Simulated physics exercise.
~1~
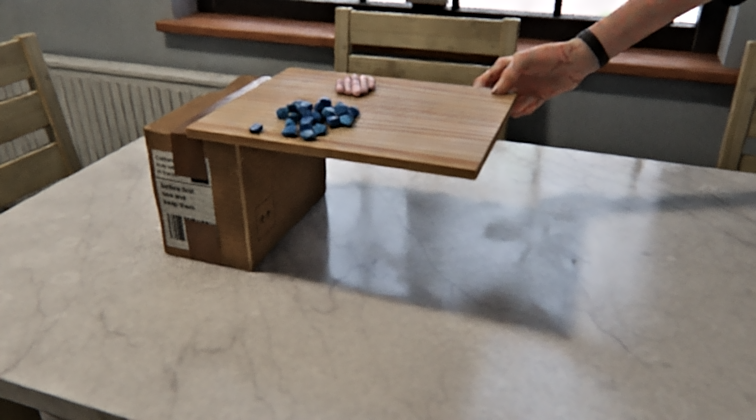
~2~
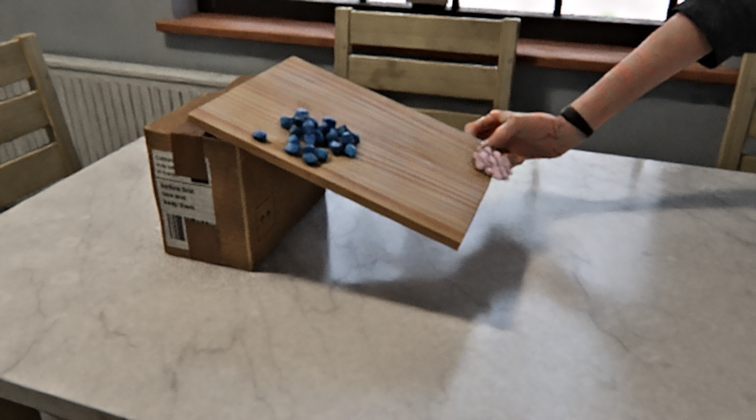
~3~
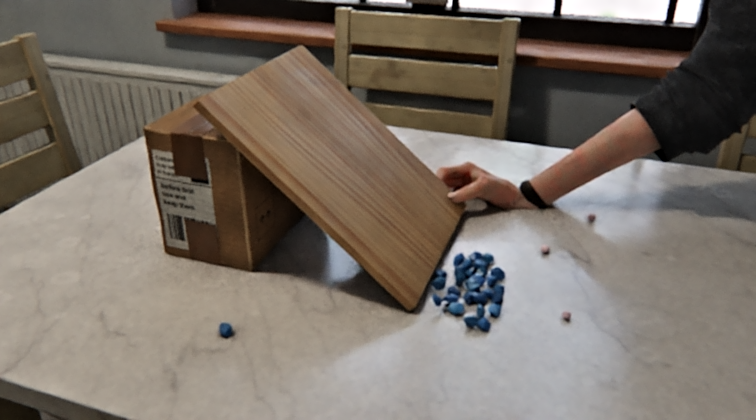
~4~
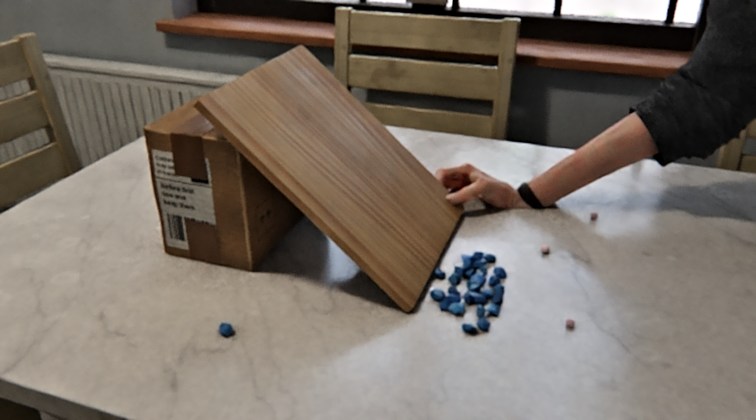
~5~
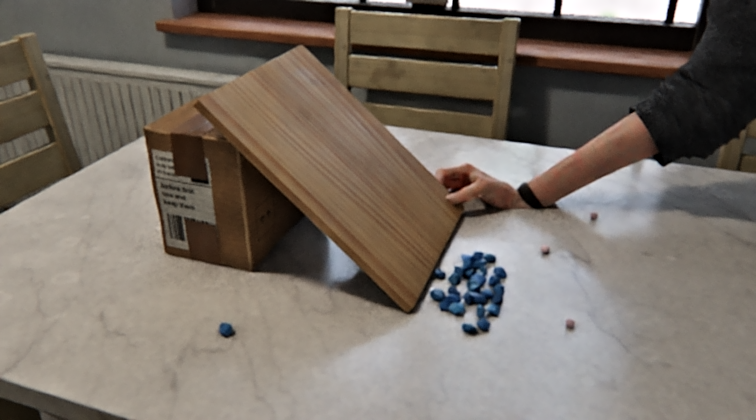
A hand lowers one end of a board, and blue and pink pieces slide off.
